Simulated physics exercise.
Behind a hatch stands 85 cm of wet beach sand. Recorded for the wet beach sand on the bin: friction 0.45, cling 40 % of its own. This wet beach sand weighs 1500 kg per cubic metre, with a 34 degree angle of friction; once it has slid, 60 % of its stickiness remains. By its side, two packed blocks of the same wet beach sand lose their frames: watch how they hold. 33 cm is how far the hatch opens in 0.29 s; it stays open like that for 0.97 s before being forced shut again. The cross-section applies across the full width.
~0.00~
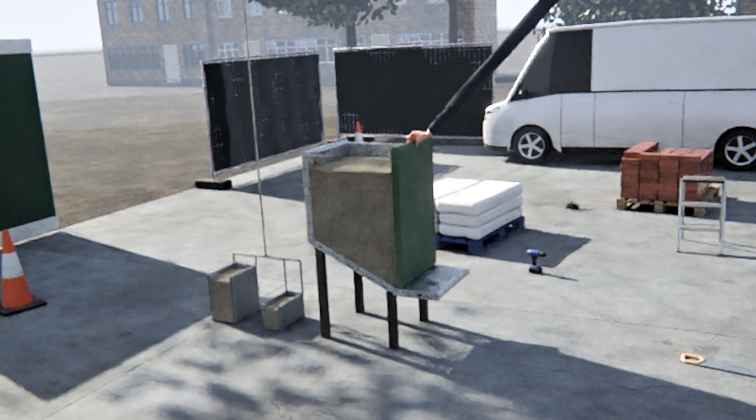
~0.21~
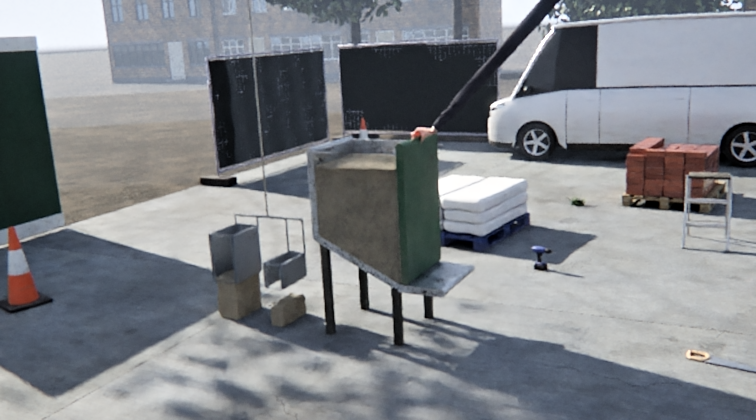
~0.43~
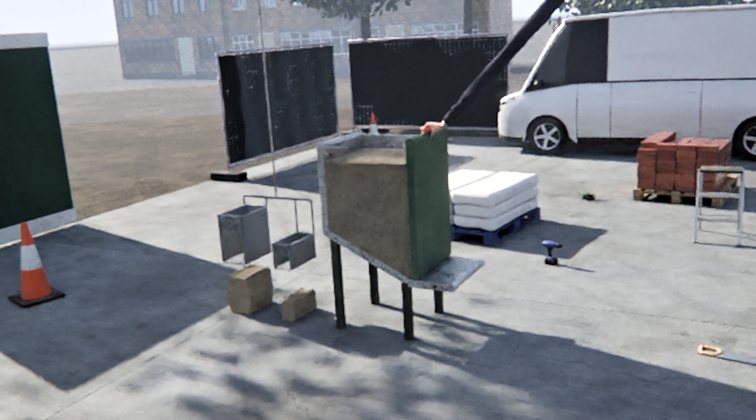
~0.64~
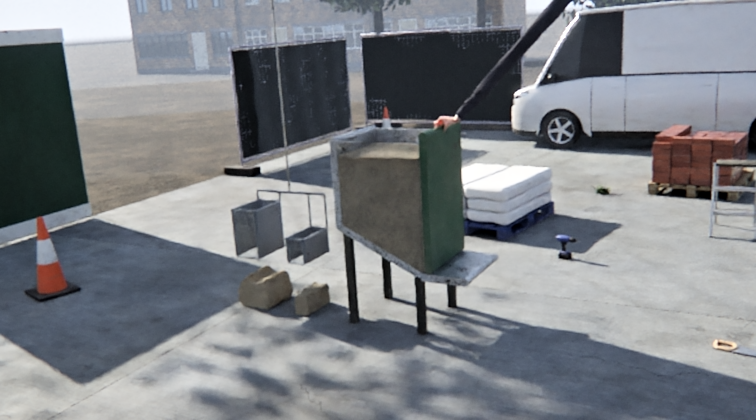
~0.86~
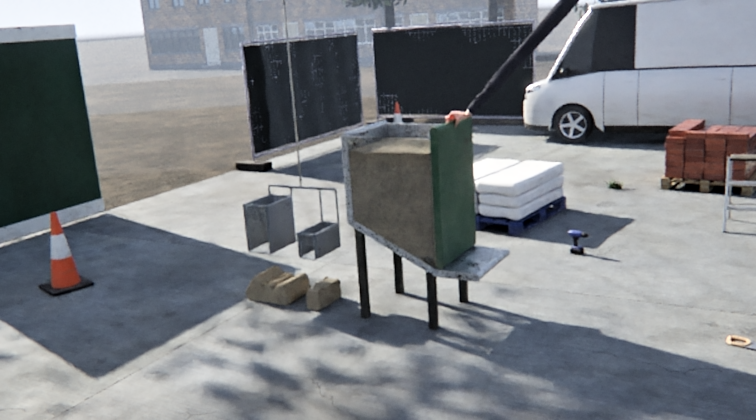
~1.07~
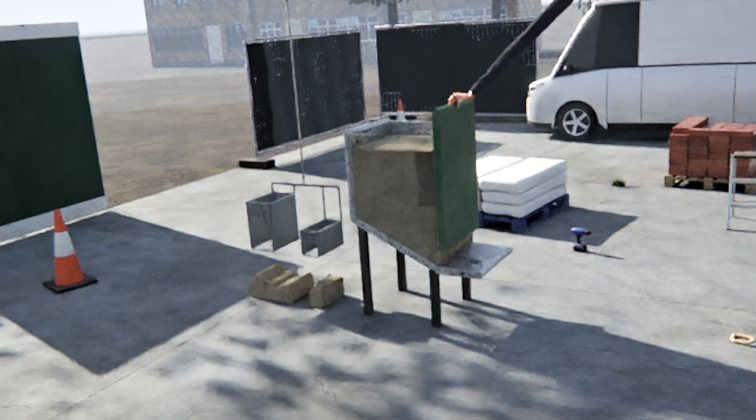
Two open metal boxes lift off two blocks of wet sand on concrete, and the taller left block cracks and slumps while the smaller keeps its height; then an arm raises the green hatch slightly on the sand-filled bin.
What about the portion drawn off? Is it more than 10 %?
No.
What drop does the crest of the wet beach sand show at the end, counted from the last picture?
Roughly 0 cm.
After 1.39 s, the hatch is 33 cm open and 0 % is out.
After 1.77 s, the hatch is 33 cm open and 0 % is out.
After 2.15 s, the hatch is 33 cm open and 0 % is out.
After 2.53 s, the hatch is 8.6 cm open and 0 % is out.
After 3.02 s, the hatch is shut and 0 % is out.
